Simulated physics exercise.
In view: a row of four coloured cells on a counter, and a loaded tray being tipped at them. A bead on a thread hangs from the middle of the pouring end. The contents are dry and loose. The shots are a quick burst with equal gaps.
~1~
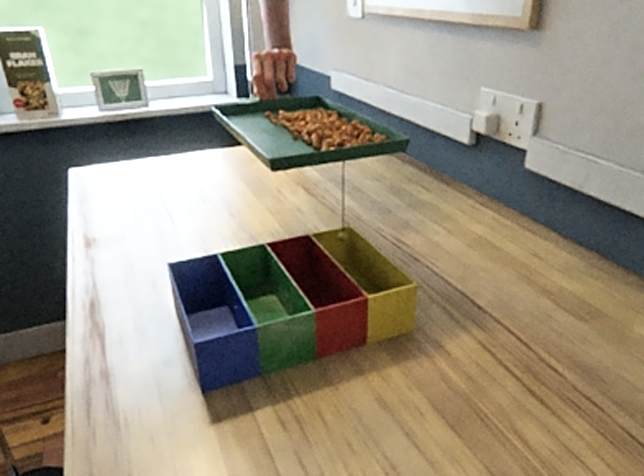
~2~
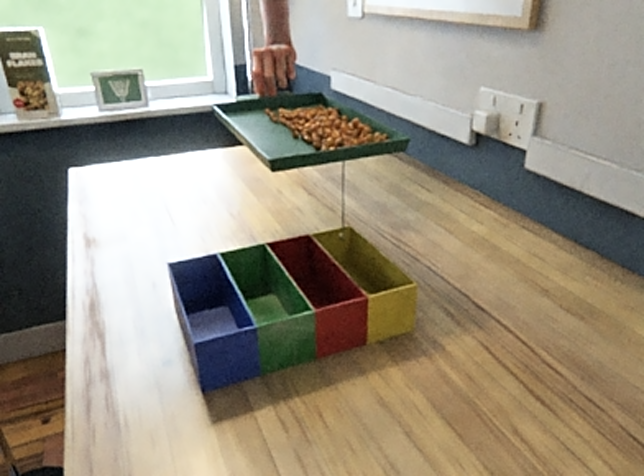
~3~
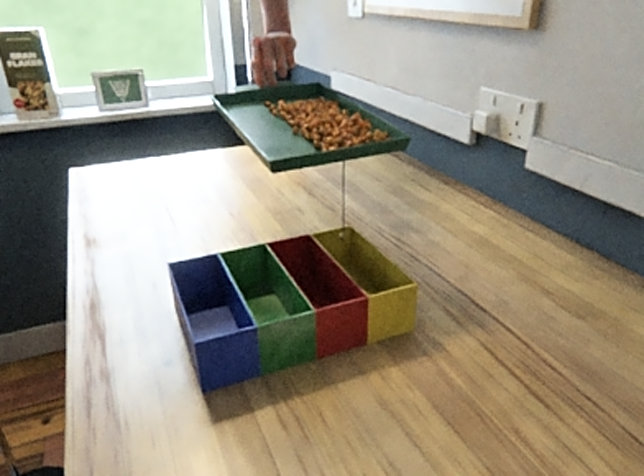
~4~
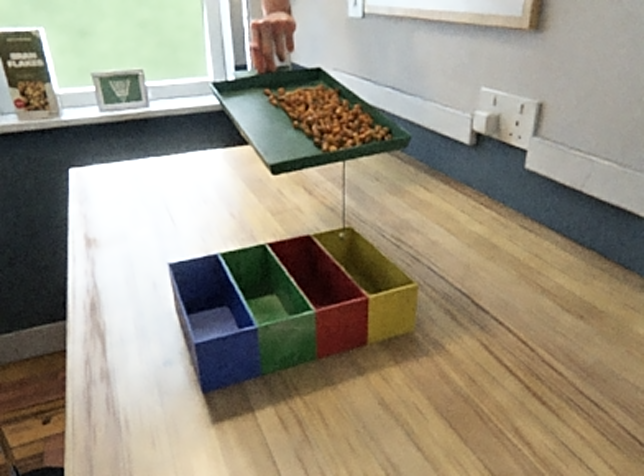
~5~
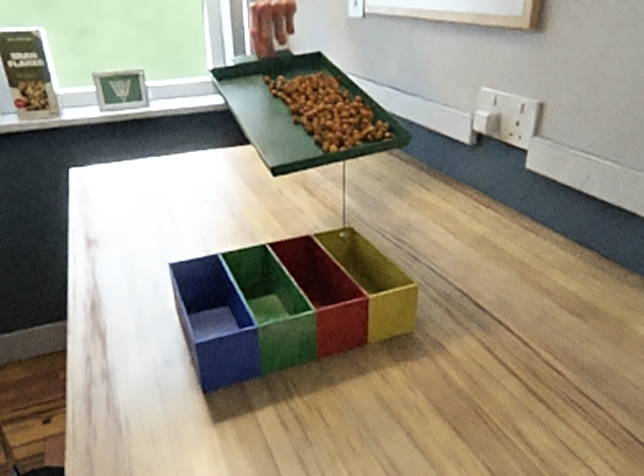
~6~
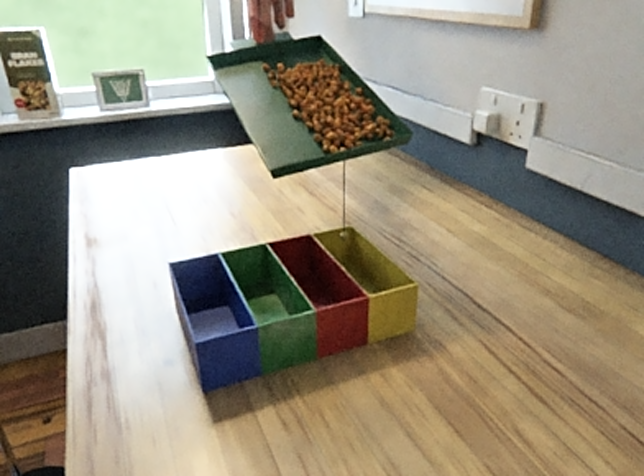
We see a hand holding a green tray of small brown pieces above a row of blue, green, red and yellow compartments on a wooden surface, gradually raising the tray's far side so it slopes toward the viewer.
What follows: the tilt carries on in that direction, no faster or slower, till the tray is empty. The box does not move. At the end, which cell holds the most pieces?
The red cell gets the most.
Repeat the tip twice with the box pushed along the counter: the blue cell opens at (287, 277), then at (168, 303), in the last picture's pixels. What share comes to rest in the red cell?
In turn 20 and 40 in a hundred.
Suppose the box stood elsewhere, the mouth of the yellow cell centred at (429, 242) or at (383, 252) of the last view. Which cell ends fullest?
One: The blue cell. Two: That green cell.
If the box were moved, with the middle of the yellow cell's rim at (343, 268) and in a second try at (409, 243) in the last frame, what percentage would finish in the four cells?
Roughly 80 per cent, and 100 per cent.
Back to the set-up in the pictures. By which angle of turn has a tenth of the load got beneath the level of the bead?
At some 110 degrees.
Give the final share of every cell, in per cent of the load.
In per cent, blue cell 0, green cell 20, red cell 40 and yellow cell 30.
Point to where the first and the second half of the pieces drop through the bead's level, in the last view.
Around (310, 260) and then (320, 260).
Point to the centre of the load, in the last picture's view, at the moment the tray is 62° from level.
At about (322, 129).
Soon, tray tipped steeply; nearly all on the tray; a stray few falling or outside the box.
A while on, tray tipped right over; nearly all on the tray; a small part in the green cell; a stray few in the red cell; a stray few in the yellow cell; a stray few falling or outside the box.
Towards the end, tray tipped past a quarter turn; about half in the red cell; about a quarter in the yellow cell; about a quarter in the green cell; a small part falling or outside the box.
Finally, tray tipped past a quarter turn; about half in the red cell; about a quarter in the yellow cell; about a quarter in the green cell; none in the blue cell; a small part outside the box.
